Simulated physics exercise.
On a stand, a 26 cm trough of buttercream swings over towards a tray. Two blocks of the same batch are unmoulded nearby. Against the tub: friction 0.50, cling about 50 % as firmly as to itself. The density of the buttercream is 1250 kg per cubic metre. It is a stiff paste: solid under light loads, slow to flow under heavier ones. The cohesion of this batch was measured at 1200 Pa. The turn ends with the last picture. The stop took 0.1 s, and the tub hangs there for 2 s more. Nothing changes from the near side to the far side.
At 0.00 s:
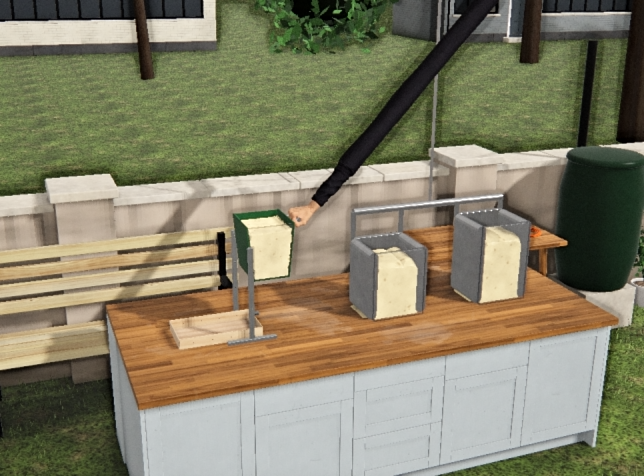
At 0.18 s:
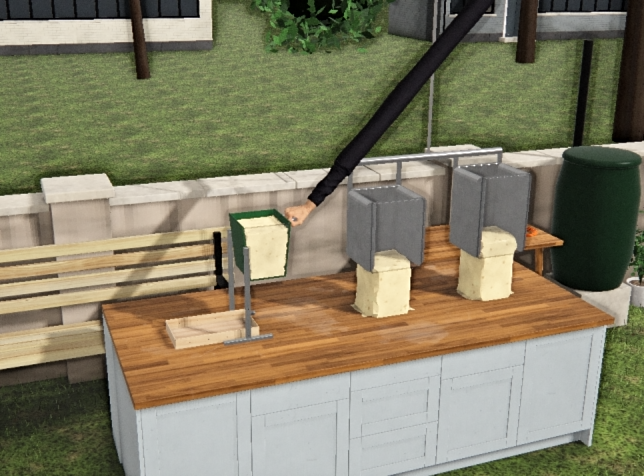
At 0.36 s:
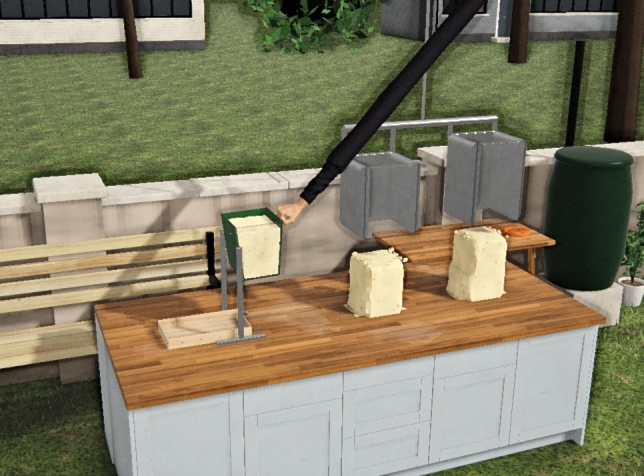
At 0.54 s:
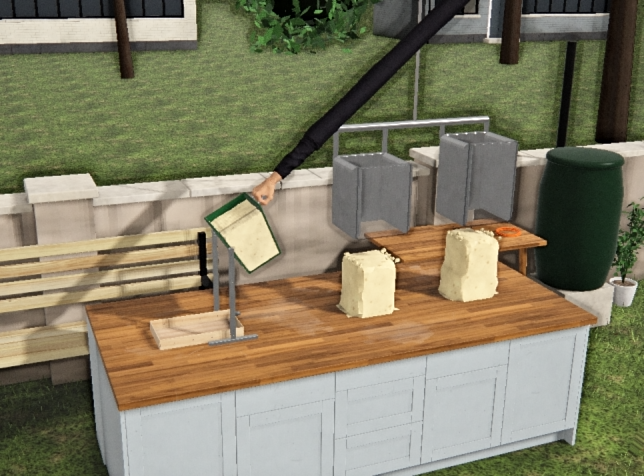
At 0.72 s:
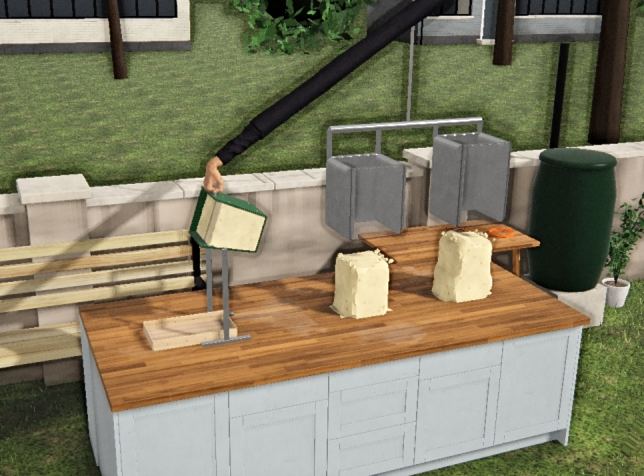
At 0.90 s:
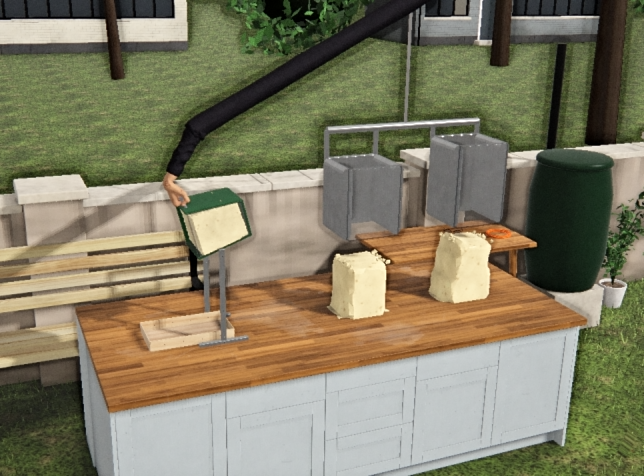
A hand on a long dark arm held a green tub of pale buttercream while two gray moulds lifted off a pair of blocks, then swung leftward, tilting the tub over above the wooden counter.
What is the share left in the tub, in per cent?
Expect roughly 0 %.
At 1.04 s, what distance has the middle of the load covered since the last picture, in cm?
Roughly 4 cm.
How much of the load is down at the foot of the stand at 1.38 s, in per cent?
Some 0 per cent.
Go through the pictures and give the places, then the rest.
In the first frame, handle-side rim at (293, 223), tilt 0 degrees; crest of the buttercream at (285, 231); block heights 29 cm, 35 cm (left to right).
In the second frame, handle-side rim at (289, 223), tilt 0 degrees; crest of the buttercream at (281, 230); block heights 29 cm, 35 cm (left to right).
In the third frame, handle-side rim at (281, 221), tilt 2 degrees; crest of the buttercream at (277, 229); block heights 29 cm, 34 cm (left to right).
In the fourth frame, handle-side rim at (258, 206), tilt 28 degrees; crest of the buttercream at (261, 214); block heights 29 cm, 34 cm (left to right).
In the fifth frame, handle-side rim at (215, 201), tilt 72 degrees; crest of the buttercream at (224, 205); block heights 29 cm, 33 cm (left to right).
In the sixth frame, handle-side rim at (186, 215), tilt 104 degrees; crest of the buttercream at (234, 204); block heights 29 cm, 33 cm (left to right).
After 1.04 s, the tub is at 104 degrees and holds 97 %.
After 1.21 s, the tub is at 104 degrees and holds 71 %.
After 1.38 s, the tub is at 104 degrees and holds 31 %.
After 1.55 s, the tub is at 104 degrees and holds 0 %.
After 2.90 s, the tub is at 104 degrees and holds 0 %.
